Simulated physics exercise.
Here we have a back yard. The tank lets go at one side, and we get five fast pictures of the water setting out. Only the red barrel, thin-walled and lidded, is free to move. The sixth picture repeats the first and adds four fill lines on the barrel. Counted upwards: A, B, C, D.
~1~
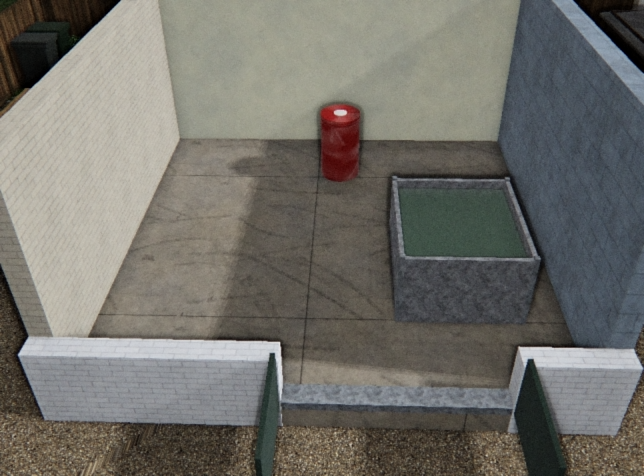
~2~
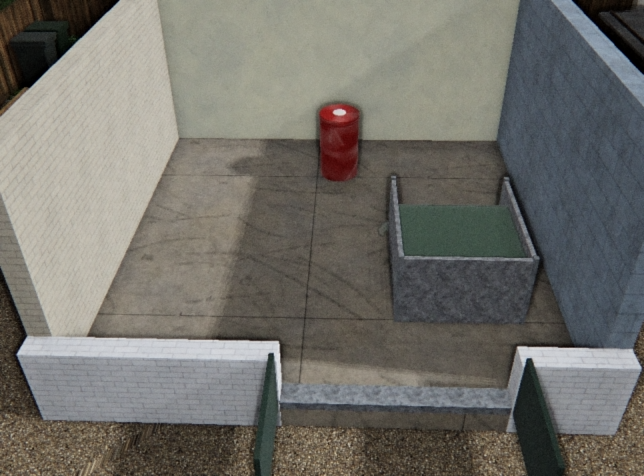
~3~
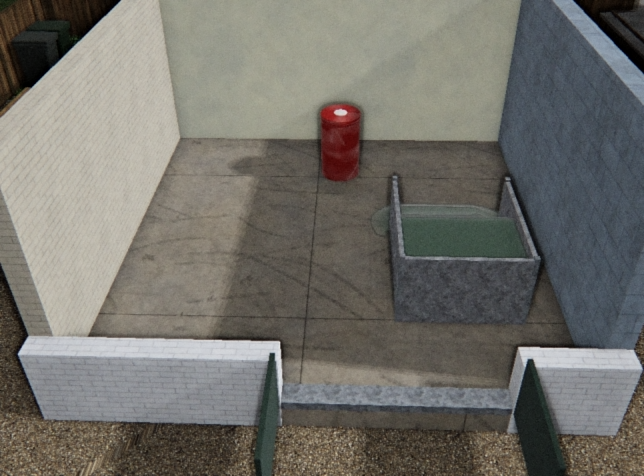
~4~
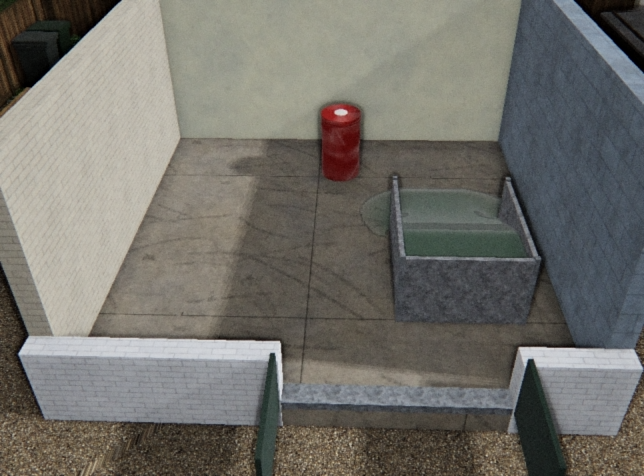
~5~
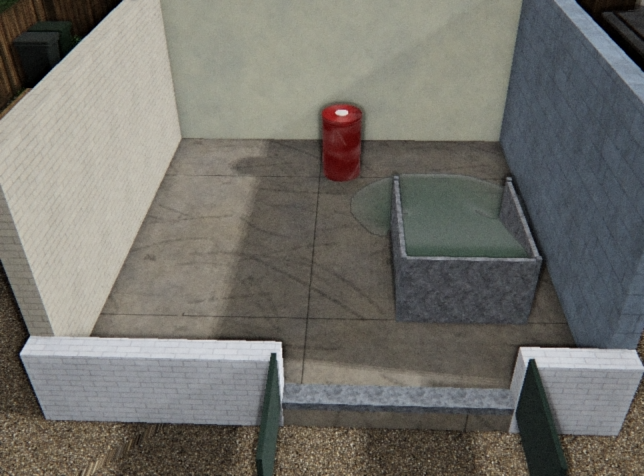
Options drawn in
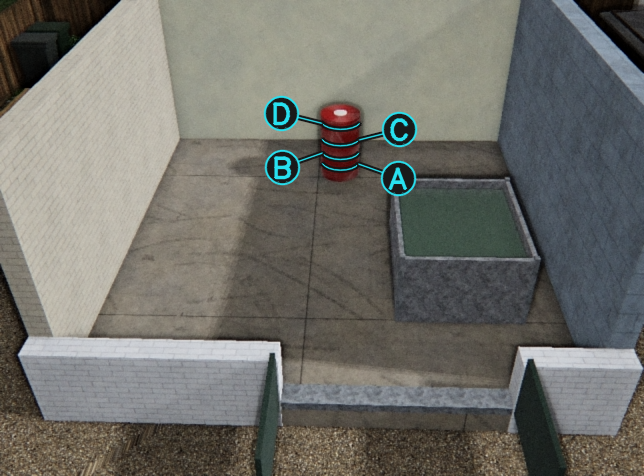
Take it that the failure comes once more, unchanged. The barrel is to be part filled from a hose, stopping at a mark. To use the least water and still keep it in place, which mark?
Mark B just does it.
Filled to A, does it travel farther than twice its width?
No, it does not.
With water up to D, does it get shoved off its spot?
No.
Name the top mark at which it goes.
Here it is mark A.
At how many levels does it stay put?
Three of the four.
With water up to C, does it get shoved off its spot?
No, that is safe.
In cyan, A at (340, 170); B at (340, 159); C at (340, 145); D at (340, 129); from the bottom up A, B, C, D.
If A is chosen, it is pushed about half its own width away.
If B is chosen, it does not move.
If C is chosen, it does not move.
If D is chosen, it does not move.
